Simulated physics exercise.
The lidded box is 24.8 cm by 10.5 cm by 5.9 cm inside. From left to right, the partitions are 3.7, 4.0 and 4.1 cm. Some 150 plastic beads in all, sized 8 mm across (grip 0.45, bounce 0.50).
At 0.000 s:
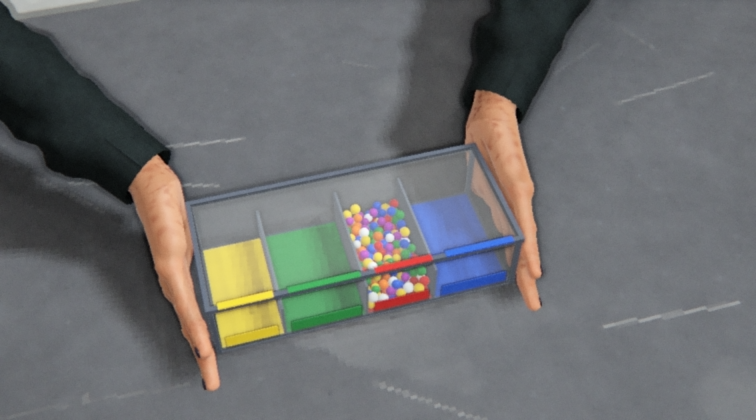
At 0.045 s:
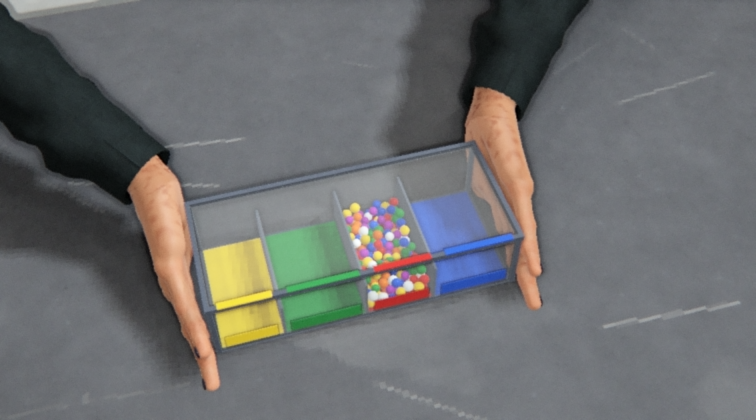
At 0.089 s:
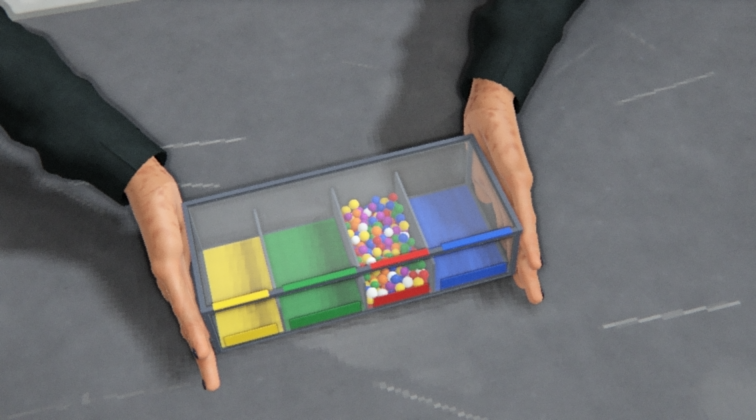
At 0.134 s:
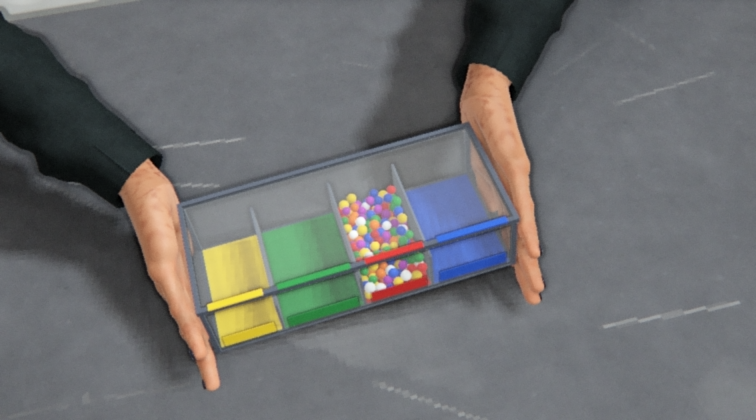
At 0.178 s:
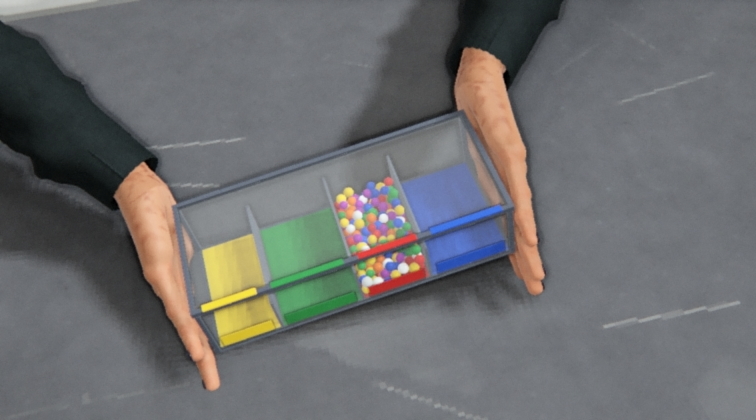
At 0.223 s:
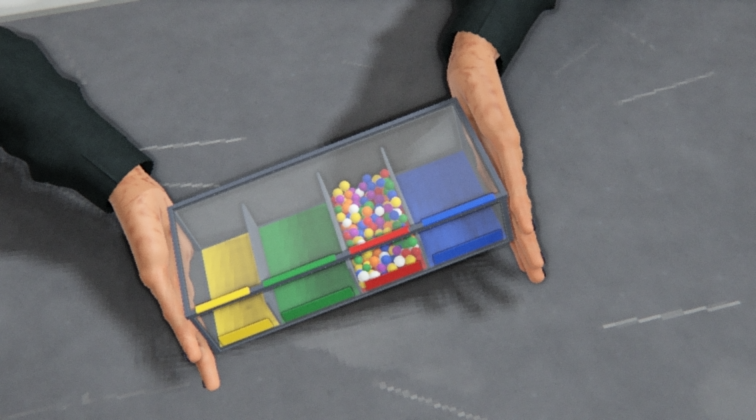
Two hands tilt a clear divided box, raising its right side, beads in the red section.
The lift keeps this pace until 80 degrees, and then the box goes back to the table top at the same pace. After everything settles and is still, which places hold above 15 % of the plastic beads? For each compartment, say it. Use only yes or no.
Red: Yes; blue: No; green: No; yellow: No.
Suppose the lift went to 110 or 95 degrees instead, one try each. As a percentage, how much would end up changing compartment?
First try: Around 95 %; second try: Around 60 %.
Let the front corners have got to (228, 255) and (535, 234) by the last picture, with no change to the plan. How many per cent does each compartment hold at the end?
Final per cent - red: 95; blue: 5; green: 0; yellow: 0.
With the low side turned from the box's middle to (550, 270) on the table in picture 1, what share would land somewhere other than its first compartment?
Estimate: Some 10 per cent.
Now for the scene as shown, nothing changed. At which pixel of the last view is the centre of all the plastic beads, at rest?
Somewhere around (366, 255) in the final frame.
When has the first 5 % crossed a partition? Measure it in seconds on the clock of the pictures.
Close to the 1.15 s mark.
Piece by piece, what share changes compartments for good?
That comes to close to 10 percent.
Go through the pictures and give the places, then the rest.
The first frame shows box tilt 0 degrees, front corners at (210, 309) and (518, 238); red 100 %.
The second frame shows box tilt 1 degrees, front corners at (209, 309) and (518, 235).
The third frame shows box tilt 3 degrees, front corners at (206, 309) and (516, 229).
The fourth frame shows box tilt 6 degrees, front corners at (201, 310) and (513, 218), lowest corner left back.
The fifth frame shows box tilt 10 degrees, front corners at (196, 311) and (508, 206), lowest corner left back.
The sixth frame shows box tilt 14 degrees, front corners at (190, 313) and (501, 194), lowest corner left back; red 100 %. Its pace works out near 85 degrees a second.
After 1.09 s, tilt 80 degrees; red 100 %.
After 1.67 s, tilt 35 degrees; red 90 %, green 5 %, yellow 5 %.
Then, at 2.30 s, tilt 0 degrees; red 90 %, green 5 %, yellow 5 %.
At rest (2.9 s), red 90 %, blue 0 %, green 5 %, yellow 5 %.
